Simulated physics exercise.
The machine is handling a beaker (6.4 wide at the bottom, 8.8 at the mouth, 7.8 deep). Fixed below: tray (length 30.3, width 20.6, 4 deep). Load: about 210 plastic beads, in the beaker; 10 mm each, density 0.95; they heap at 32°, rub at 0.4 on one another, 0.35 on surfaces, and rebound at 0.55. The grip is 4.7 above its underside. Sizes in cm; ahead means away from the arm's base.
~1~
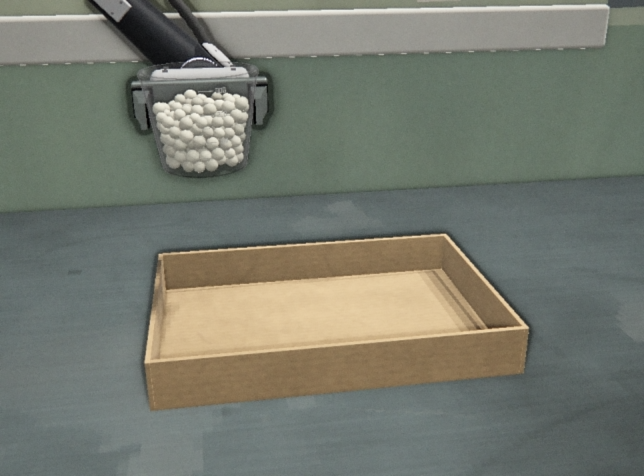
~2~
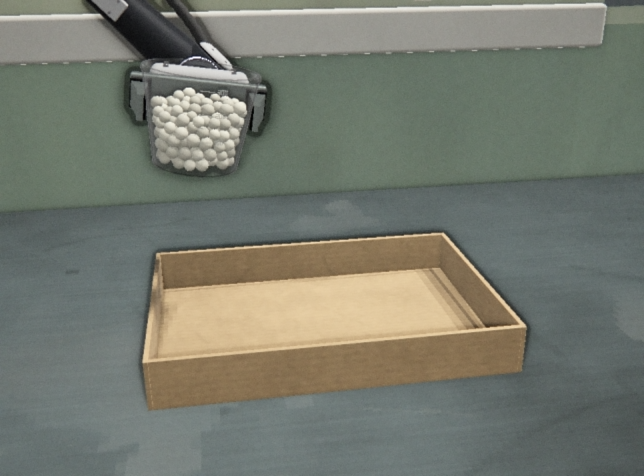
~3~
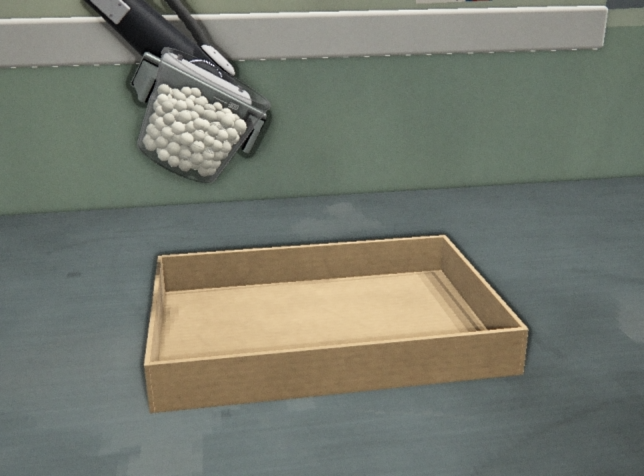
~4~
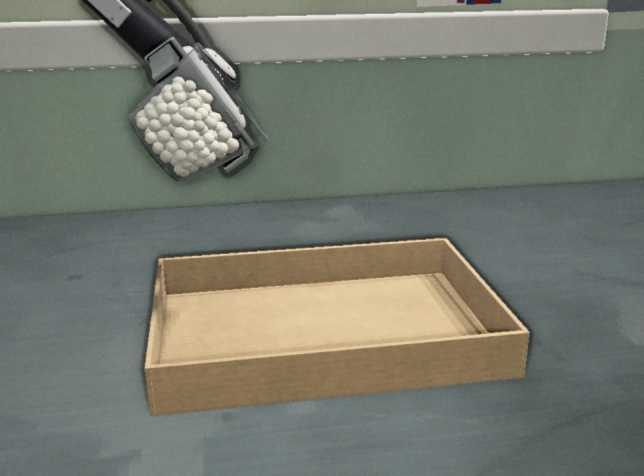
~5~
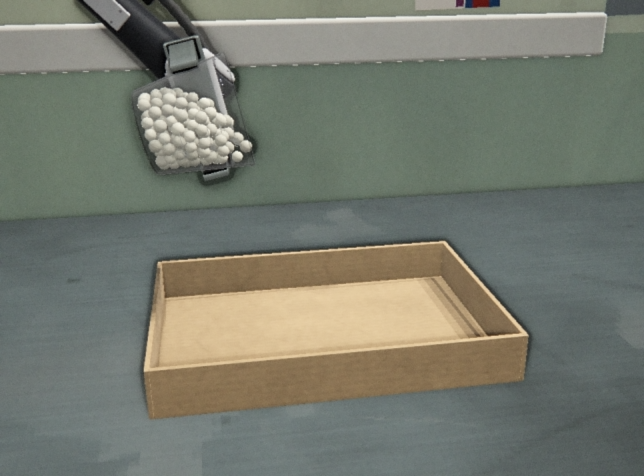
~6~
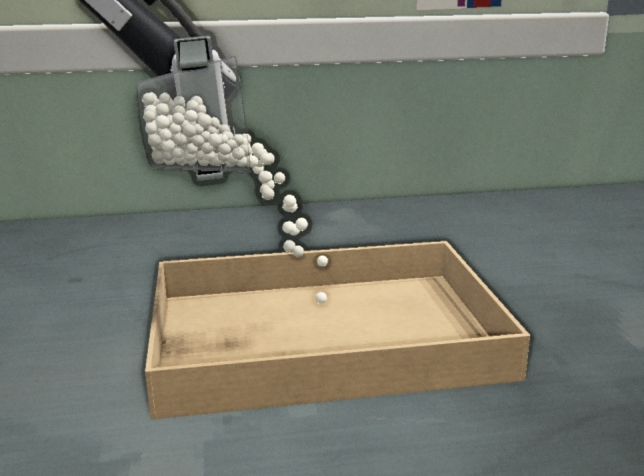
A clear container packed with small white beads hangs from a black arm at the upper left, above a bluish-gray surface before a green wall with a pale rail, seen from slightly above. An empty, open tan tray sits in the centre foreground. The arm rotates the container steadily onto its side, and beads stream out rightward, a few dropping to the tray, while the view shifts barely.
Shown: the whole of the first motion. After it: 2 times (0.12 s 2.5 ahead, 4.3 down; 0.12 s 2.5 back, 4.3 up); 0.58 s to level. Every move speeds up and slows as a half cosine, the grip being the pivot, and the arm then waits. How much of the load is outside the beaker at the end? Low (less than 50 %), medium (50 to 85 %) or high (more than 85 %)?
Answer: Medium; 50 to 85 % of the plastic beads finish outside the beaker.
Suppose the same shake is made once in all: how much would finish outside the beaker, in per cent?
Then about 55 per cent.
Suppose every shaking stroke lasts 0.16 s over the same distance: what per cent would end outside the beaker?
Then about 65 per cent.
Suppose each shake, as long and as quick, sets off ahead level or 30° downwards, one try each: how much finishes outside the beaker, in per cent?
Some 100 and 95 per cent.
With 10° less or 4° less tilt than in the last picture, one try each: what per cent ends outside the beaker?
About 40 and 55 per cent.
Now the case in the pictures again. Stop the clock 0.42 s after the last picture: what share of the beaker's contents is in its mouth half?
Roughly 65 per cent.
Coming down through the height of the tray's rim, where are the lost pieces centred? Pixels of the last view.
Around (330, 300).
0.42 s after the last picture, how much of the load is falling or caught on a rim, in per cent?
About 4 per cent.
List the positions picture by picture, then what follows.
Beaker middle at (202, 121), level; upper third of the load around (207, 112), from x 160 to 245, top at y 95; 209 in the beaker, in the first frame.
Beaker middle at (198, 120), tilted 8° forward; upper third of the load around (195, 112), from x 155 to 240, top at y 95, in the second frame.
Beaker middle at (196, 122), tilted 30° forward; upper third of the load around (183, 113), from x 150 to 240, top at y 90, in the third frame.
Beaker middle at (194, 122), tilted 56° forward; upper third of the load around (177, 108), from x 140 to 230, top at y 85, in the fourth frame.
Beaker middle at (191, 122), tilted 78° forward; upper third of the load around (176, 109), from x 145 to 245, top at y 95, in the fifth frame.
Beaker middle at (192, 120), tilted 86° forward; upper third of the load around (175, 119), from x 150 to 320, top at y 100; 192 in the beaker, 2 in the tray, 15 in flight or on a rim, in the sixth frame.
Then, 0.42 s later, tilted 86° forward, highest piece 19 above the table; 104 in the beaker, 96 in the tray, 9 in flight or on a rim.
Then, 0.85 s later, tilted 25° forward, highest piece 22 above the table; 143 in the tray, 66 in the beaker.
Then, 1.26 s later, level, highest piece 21 above the table; 143 in the tray, 66 in the beaker.
Then, 2.31 s later, level, highest piece 21 above the table; 143 in the tray, 66 in the beaker.
At rest, 143 in the tray, 66 in the beaker. That is 68 % outside the beaker.
